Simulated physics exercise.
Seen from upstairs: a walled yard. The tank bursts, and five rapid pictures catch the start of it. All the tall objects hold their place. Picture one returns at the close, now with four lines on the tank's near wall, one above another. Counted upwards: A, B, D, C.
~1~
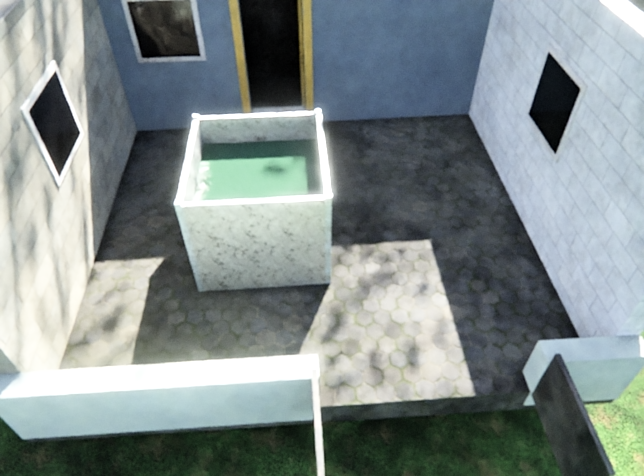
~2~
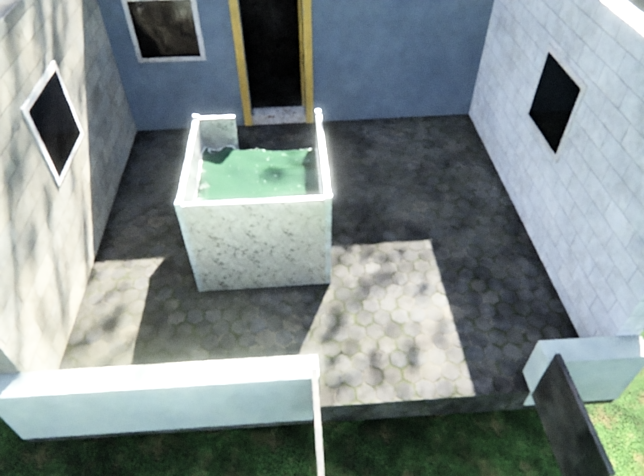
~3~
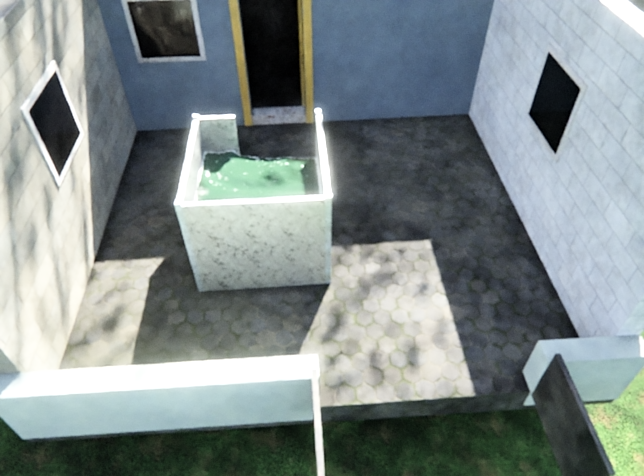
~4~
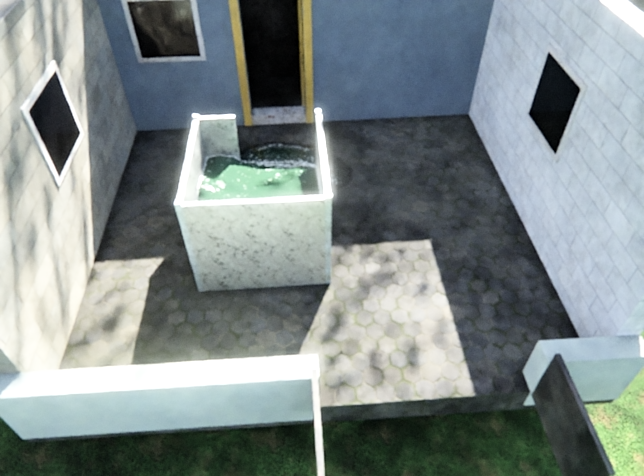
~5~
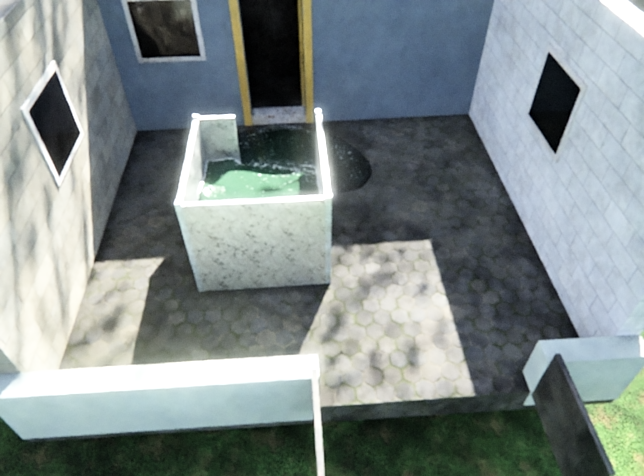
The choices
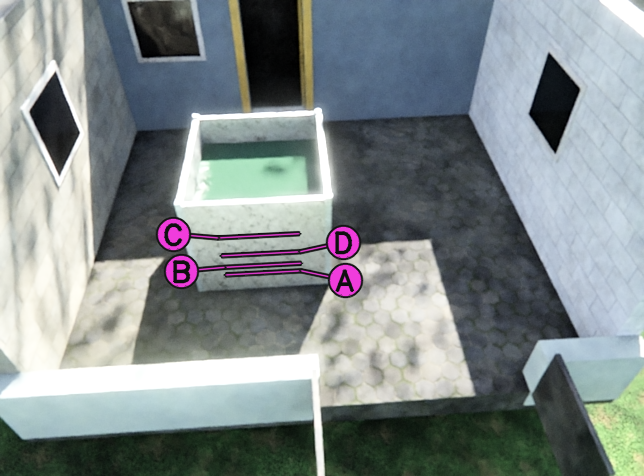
A walled yard with dark paving, partly sunlit, is seen from above by a camera that stays still. A pale, speckled square tank of green water stands left of centre, before a blue wall with a yellow-framed doorway, between pale side walls with diamond-shaped windows. Most of the tank's back side disappears, the water churns and lowers, and a dark sheet spreads behind it, emerging at the right.
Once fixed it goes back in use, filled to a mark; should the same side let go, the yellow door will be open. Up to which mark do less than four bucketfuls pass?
I would pick line B.
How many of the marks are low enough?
Two of them.
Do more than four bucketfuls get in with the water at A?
No, not at all.
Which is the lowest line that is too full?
Here it is line D.
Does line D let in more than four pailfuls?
Yes.
On the marked copy, A at (263, 272); B at (262, 265); C at (258, 235); D at (261, 253); from the bottom up A, B, D, C.
With A, nothing gets over.
With B, a bucket or two gets in.
With C, dozens of bucketfuls pour in.
With D, about 9 bucketfuls get in.
